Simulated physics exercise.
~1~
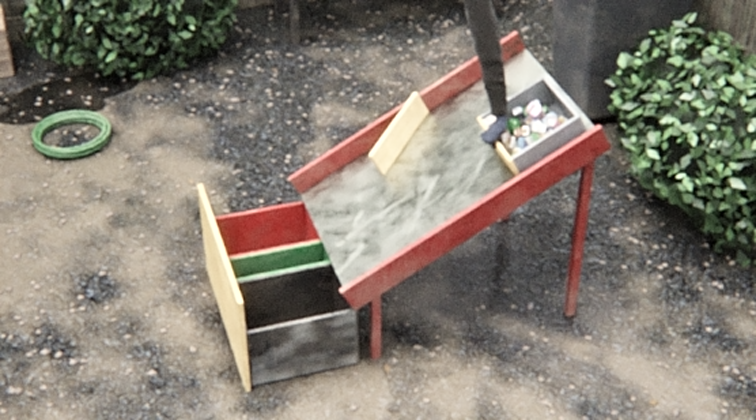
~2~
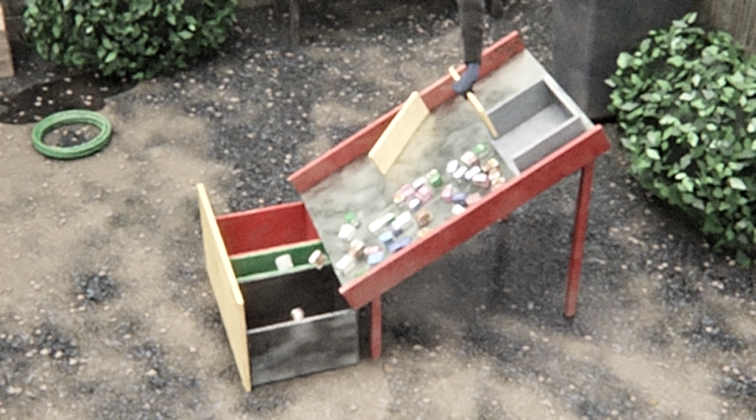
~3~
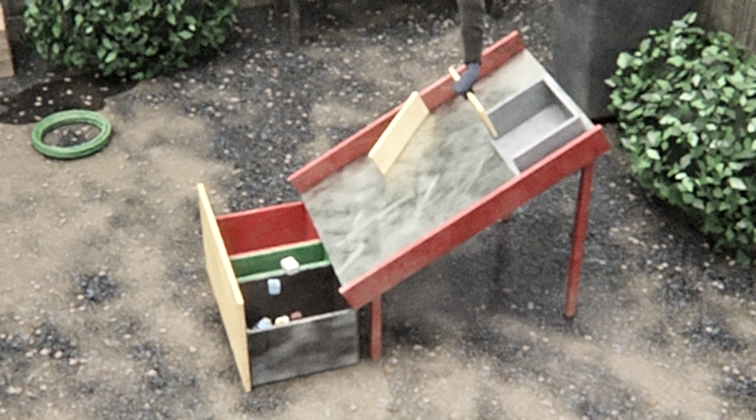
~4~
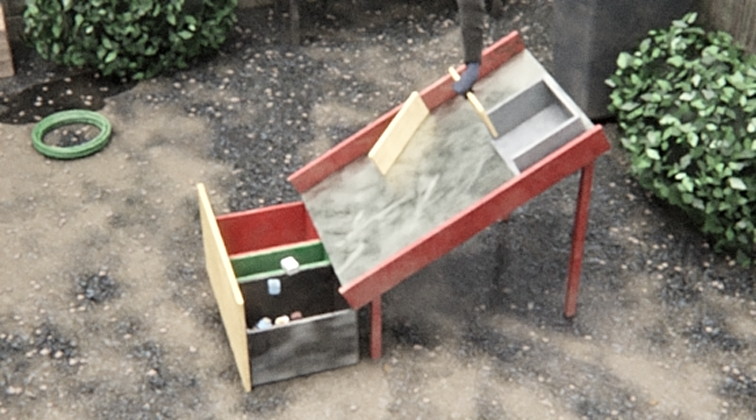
In a yard, an arm lifts the gate and cartons slide into black and green tubs.
